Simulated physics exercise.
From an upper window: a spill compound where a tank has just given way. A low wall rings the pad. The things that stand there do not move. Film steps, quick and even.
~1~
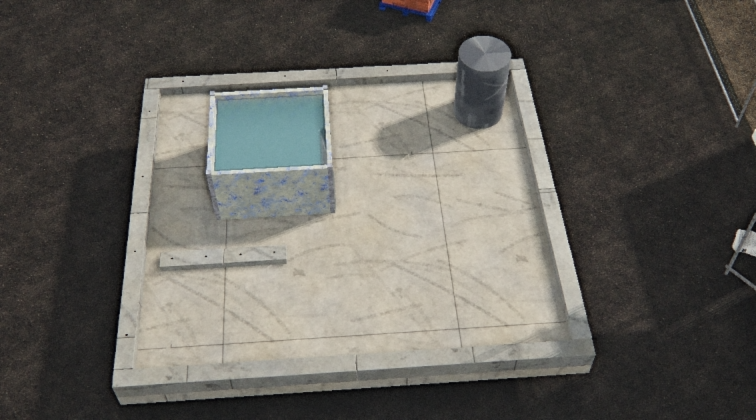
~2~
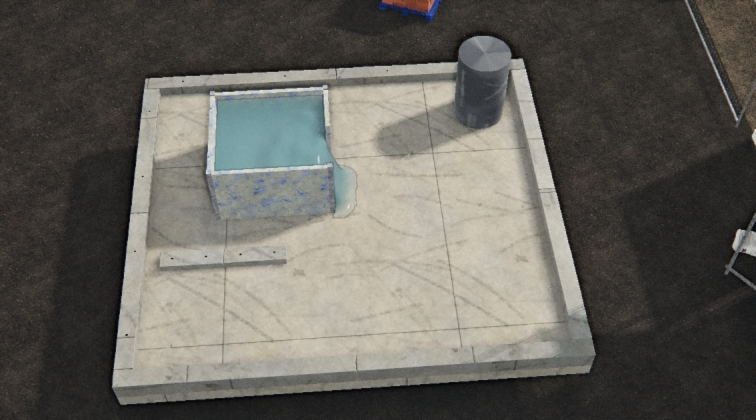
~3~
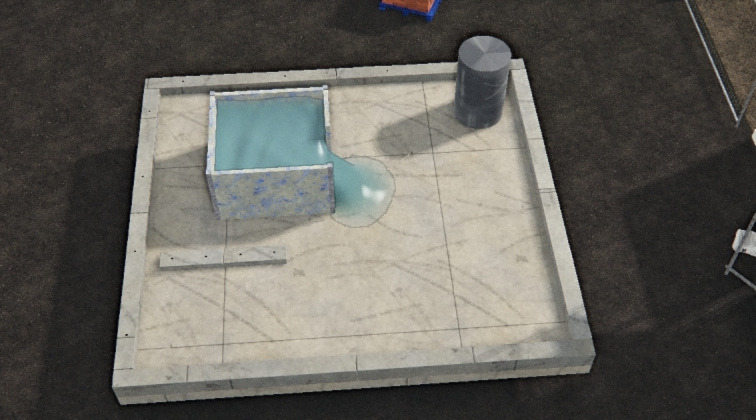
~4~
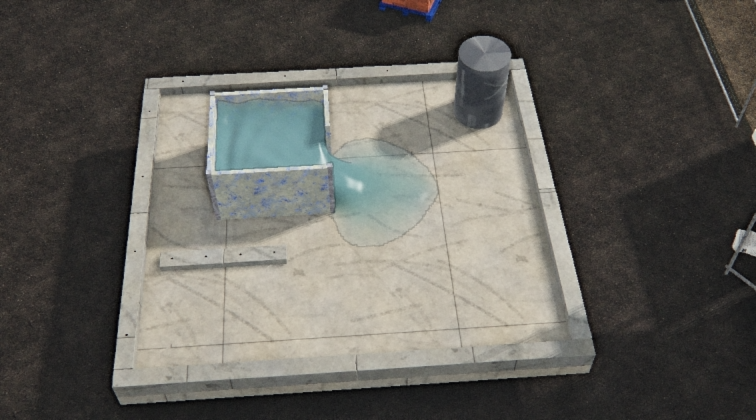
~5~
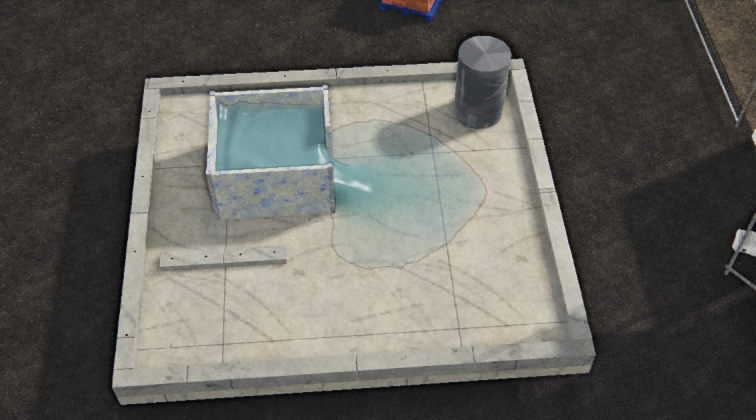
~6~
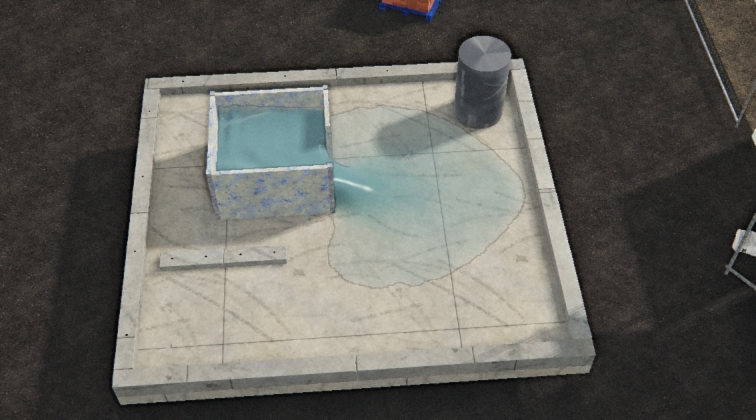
Water pours from the right side of a square tank and spreads across the pad.
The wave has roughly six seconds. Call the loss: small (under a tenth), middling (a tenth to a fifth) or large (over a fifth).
Middling.
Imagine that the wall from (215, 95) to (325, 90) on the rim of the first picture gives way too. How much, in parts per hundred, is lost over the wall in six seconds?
Roughly 52 %.
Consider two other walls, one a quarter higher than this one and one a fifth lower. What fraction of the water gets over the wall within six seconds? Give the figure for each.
10 and 26 per cent, in that order.
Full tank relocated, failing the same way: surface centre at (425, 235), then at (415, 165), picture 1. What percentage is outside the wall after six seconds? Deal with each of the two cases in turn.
In turn: Around 44 and 40 per cent.
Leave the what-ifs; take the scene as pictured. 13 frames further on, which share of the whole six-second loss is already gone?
I'd estimate close to 65 per cent.
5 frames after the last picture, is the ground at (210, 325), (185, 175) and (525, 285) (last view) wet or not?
First spot high and dry, second spot high and dry, third spot drenched.
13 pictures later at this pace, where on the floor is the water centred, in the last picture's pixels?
The water's centre sits above (388, 194).
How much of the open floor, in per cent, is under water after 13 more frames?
Some 50 per cent.
A moment on, water covers 35 % of the floor; the low wall has let 0 % over.
Next, water covers 45 % of the floor; the low wall has let 1 % over.
Then, water covers 45 % of the floor; the low wall has let 11 % over.
Later, water covers 50 % of the floor; the low wall has let 17 % over.
In the end, water covers 75 % of the floor; the low wall has let 17 % over.
